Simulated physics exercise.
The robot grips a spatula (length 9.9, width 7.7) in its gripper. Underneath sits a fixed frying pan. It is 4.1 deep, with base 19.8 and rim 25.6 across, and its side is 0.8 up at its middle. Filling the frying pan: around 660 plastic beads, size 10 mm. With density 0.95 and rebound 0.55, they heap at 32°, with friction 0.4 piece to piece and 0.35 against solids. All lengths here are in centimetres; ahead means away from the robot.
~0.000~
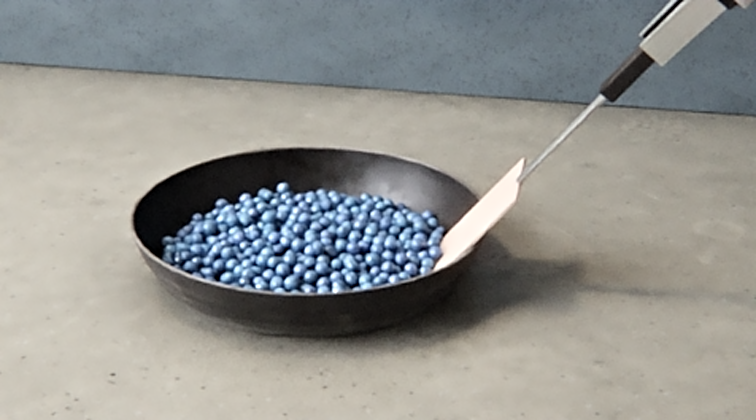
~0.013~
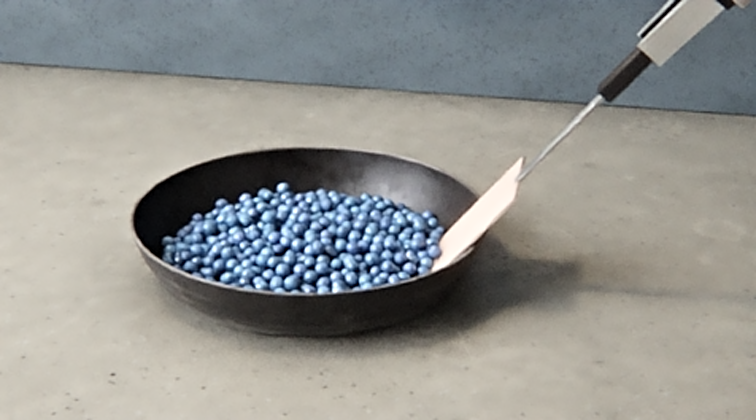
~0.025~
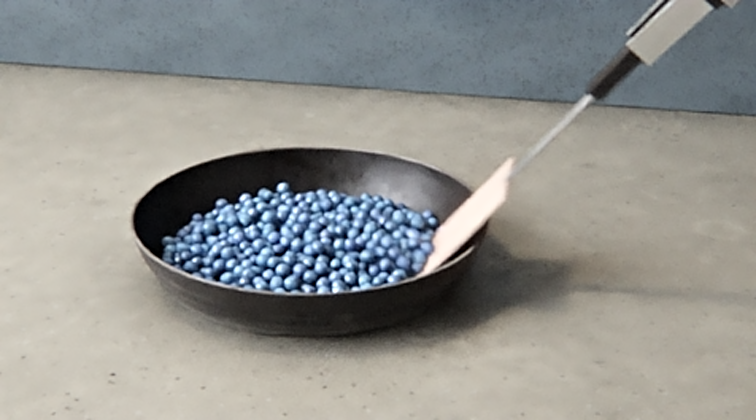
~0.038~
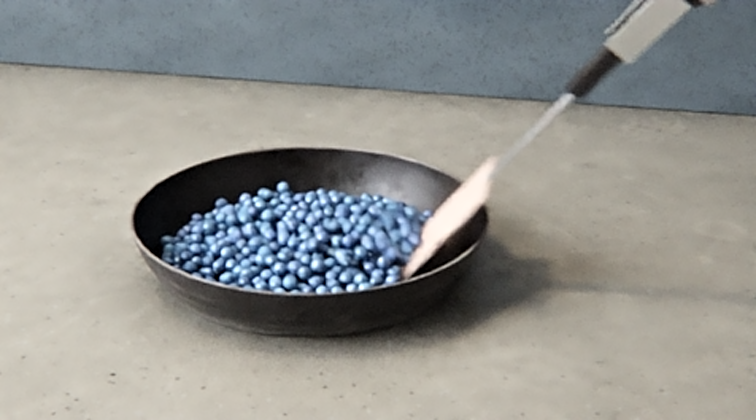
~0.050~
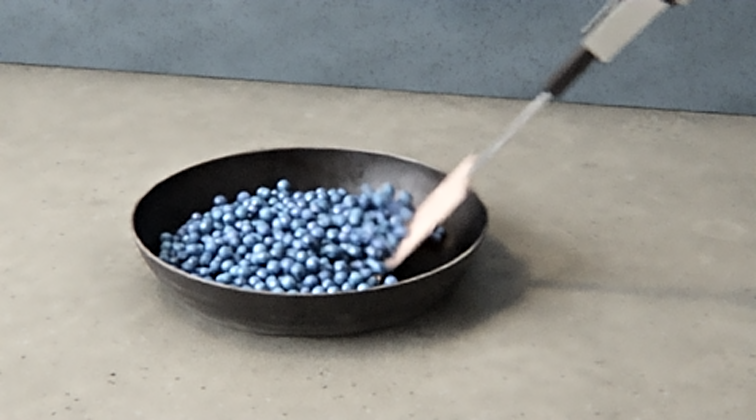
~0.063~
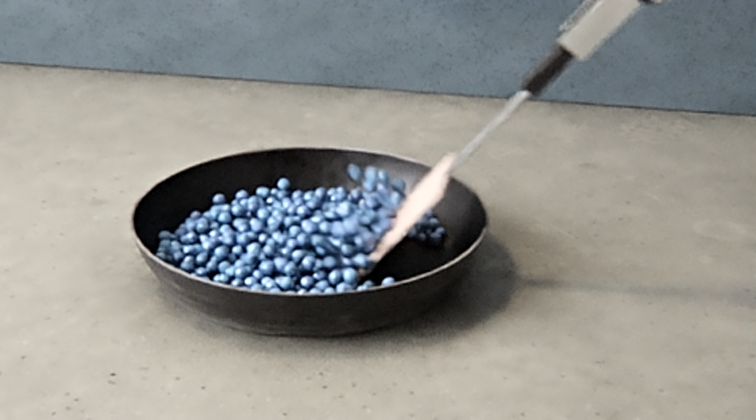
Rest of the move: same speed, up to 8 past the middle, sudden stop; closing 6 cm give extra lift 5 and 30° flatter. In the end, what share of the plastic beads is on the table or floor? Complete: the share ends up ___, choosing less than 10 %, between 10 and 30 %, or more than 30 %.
The share ends up between 10 and 30 %.
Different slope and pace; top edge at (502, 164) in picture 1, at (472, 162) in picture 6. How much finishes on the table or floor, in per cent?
It comes to something like 0 %, give or take.
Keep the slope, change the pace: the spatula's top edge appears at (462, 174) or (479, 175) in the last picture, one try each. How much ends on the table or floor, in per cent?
Close to 10 per cent in the first try and close to 5 per cent in the second.
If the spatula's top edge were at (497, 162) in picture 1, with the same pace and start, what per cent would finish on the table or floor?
Around 15 percent ends up on the table or floor.
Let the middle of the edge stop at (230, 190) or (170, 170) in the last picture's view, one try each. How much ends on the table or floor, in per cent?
Close to 15 and close to 20 per cent, respectively.
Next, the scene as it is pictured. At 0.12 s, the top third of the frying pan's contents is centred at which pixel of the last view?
Around (260, 221).
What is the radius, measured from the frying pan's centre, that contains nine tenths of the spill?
I reckon it's some 100 centimetres.
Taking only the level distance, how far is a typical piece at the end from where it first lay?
It works out to roughly 3 cm.
After 0.09 s, sloping 51°, highest piece 10 above the table; 659 in the frying pan, 1 on the blade or in flight.
After 0.12 s, sloping 42°, highest piece 12 above the table; 658 in the frying pan, 2 on the blade or in flight.
After 0.34 s, sloping 21°, highest piece 6 above the table; 563 in the frying pan, 90 on the table or floor, 7 on the blade or in flight.
After 1.39 s, sloping 21°, highest piece 4 above the table; 563 in the frying pan, 97 on the table or floor.
In the end, 563 in the frying pan, 97 on the table or floor. That is 15 % on the table or floor.
